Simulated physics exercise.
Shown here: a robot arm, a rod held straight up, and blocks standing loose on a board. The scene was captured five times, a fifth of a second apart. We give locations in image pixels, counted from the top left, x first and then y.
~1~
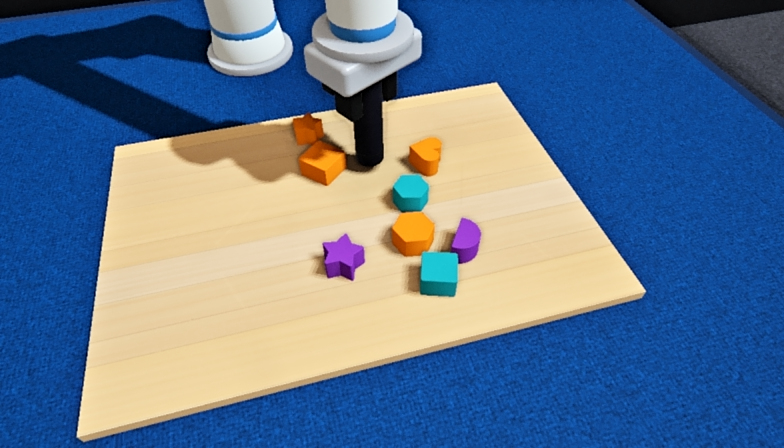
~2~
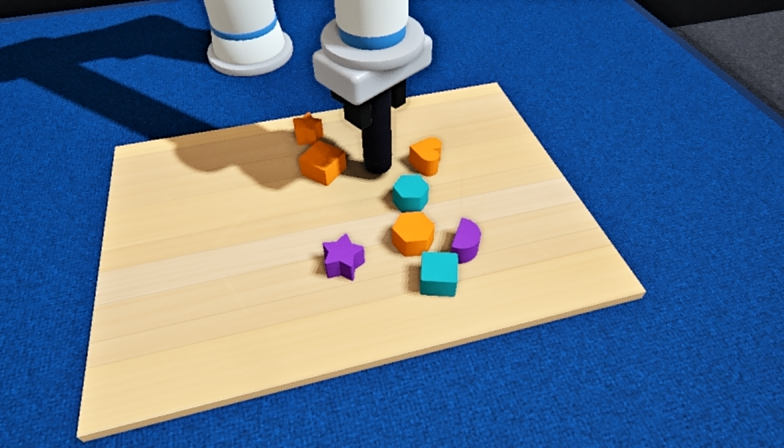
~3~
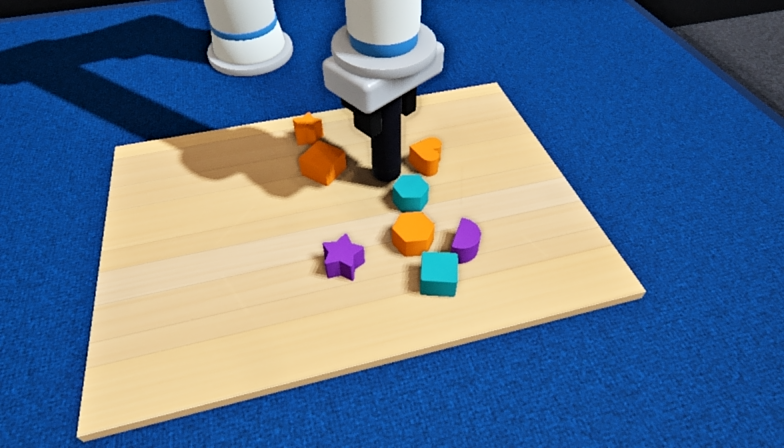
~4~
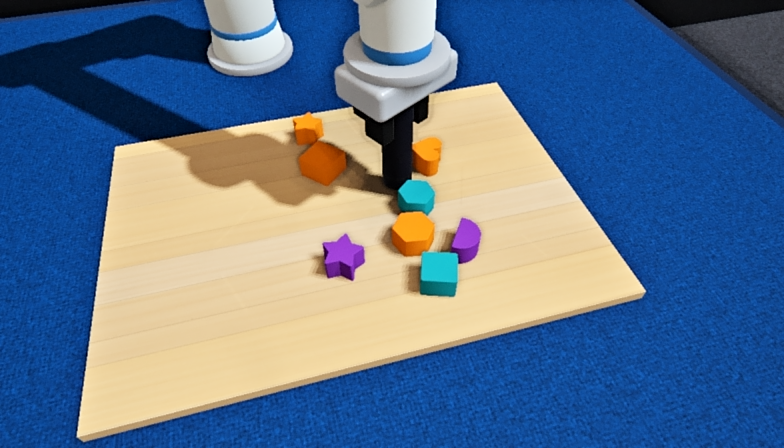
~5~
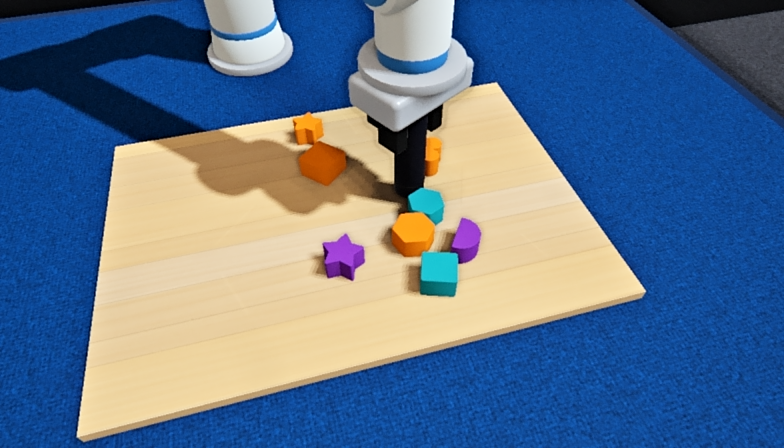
A robot arm with a black vertical rod reaches over a pale wooden board on a blue surface, seen from above at an angle by a still camera. Orange blocks sit near the rod, with turquoise, orange and purple ones, including a purple star, closer to the viewer. The rod slides toward the viewer and right, then nudges the turquoise six-sided block the same way.
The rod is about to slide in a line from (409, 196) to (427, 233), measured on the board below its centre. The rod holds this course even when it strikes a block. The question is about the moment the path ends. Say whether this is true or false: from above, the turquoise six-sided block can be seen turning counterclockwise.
That is true.
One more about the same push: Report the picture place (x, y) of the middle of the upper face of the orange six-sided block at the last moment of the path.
Expect it around (413, 243).
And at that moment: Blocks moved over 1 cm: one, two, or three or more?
Blocks displaced: At least 3.
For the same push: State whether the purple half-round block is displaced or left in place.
Displaced.
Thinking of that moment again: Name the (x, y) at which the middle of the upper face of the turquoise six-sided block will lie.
The centre of its top face lies at (458, 230).
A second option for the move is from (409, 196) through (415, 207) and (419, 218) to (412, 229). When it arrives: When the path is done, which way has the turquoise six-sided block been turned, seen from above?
Direction: Anticlockwise.
On the path given first. Halfway along, rod at (418, 207); orange six-sided block at (415, 236), turned 40° clockwise; turquoise six-sided block at (443, 215).
At the end, rod at (427, 225); orange six-sided block at (413, 243), turned 50° clockwise; turquoise six-sided block at (458, 230), turned 25° anticlockwise; turquoise square block at (440, 270), turned 15° anticlockwise; purple half-round block at (484, 243).
